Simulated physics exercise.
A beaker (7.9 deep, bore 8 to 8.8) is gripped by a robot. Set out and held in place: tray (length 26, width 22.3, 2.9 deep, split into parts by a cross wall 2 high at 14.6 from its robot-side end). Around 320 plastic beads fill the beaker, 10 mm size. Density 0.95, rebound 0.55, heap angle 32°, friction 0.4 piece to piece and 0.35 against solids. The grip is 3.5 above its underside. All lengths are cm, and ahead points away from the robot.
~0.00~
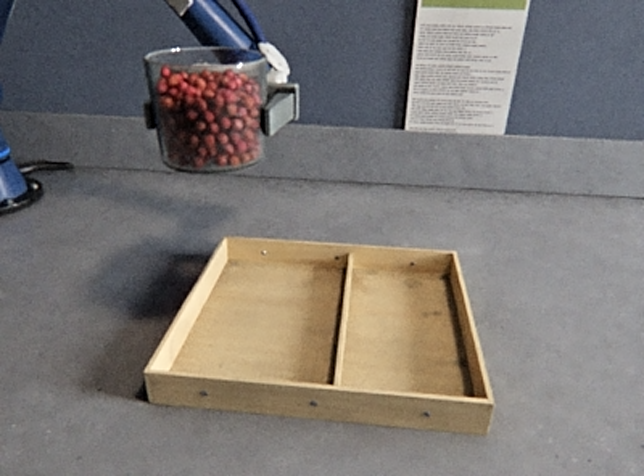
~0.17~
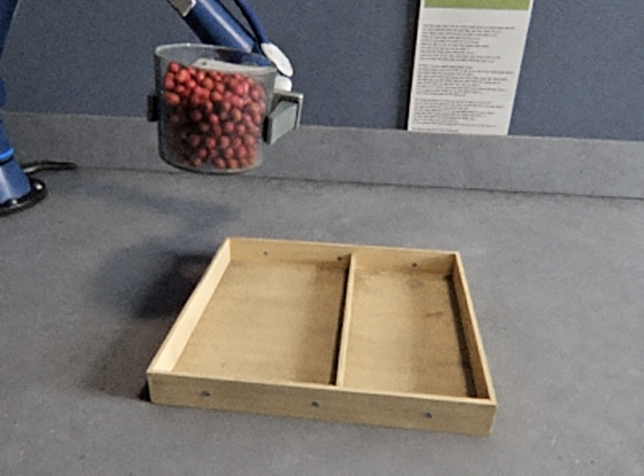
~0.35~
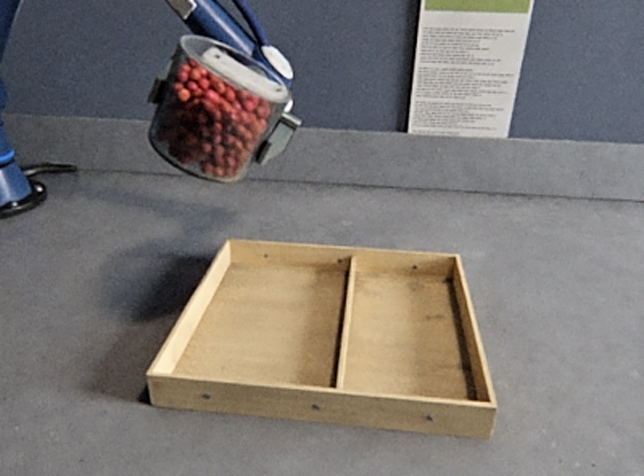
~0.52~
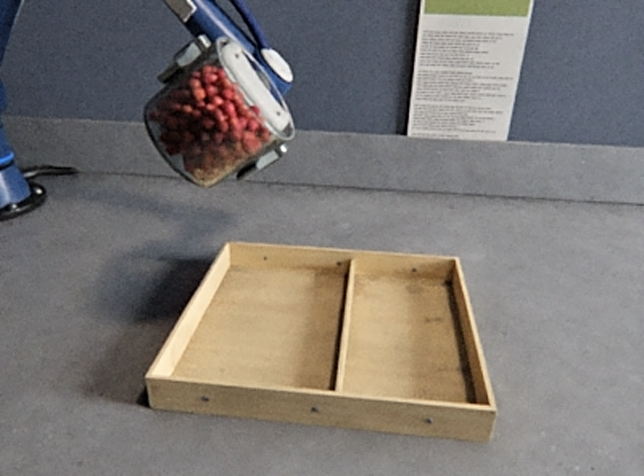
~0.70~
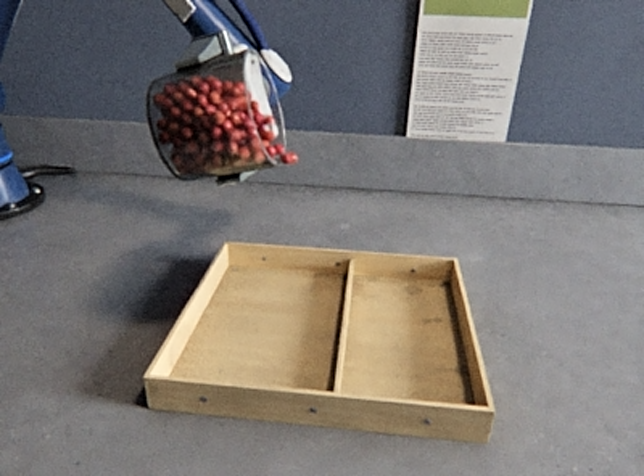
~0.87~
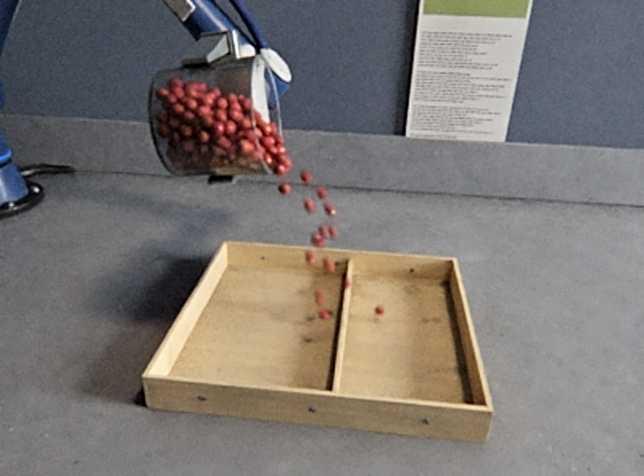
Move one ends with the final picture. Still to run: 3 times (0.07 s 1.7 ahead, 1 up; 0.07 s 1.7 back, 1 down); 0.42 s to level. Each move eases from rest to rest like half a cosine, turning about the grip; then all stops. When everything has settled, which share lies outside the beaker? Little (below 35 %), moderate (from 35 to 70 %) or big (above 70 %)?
A big share, above 70 %, ends outside the beaker.
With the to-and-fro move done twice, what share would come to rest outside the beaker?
Then about 75 per cent.
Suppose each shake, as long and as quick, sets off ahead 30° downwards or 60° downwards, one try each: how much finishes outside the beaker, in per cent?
About 55 and 40 per cent.
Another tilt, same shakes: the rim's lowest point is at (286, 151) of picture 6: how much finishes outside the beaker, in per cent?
Some 55 per cent.
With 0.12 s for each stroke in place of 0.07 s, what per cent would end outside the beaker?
In that case some 65 per cent.
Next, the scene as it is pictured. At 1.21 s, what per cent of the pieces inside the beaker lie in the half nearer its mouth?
Roughly 55 per cent.
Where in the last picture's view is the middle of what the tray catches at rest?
Near (386, 335).
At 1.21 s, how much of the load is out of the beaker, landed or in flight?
Some 70 per cent.
By 1.21 s, tilted 82° forward, highest piece 21 above the table; 111 in the far-side part, 95 in the beaker, 35 in the robot-side part, 1 on the table or floor, 74 in flight or on a rim.
By 1.54 s, tilted 28° forward, highest piece 22 above the table; 156 in the far-side part, 95 in the robot-side part, 57 in the beaker, 7 on the table or floor, 1 in flight or on a rim.
By 1.91 s, level, highest piece 21 above the table; 157 in the far-side part, 95 in the robot-side part, 57 in the beaker, 7 on the table or floor.
By 2.96 s, level, highest piece 21 above the table; 157 in the far-side part, 95 in the robot-side part, 57 in the beaker, 7 on the table or floor.
Final count, 157 in the far-side part, 95 in the robot-side part, 57 in the beaker, 7 on the table or floor. That is 82 % outside the beaker.
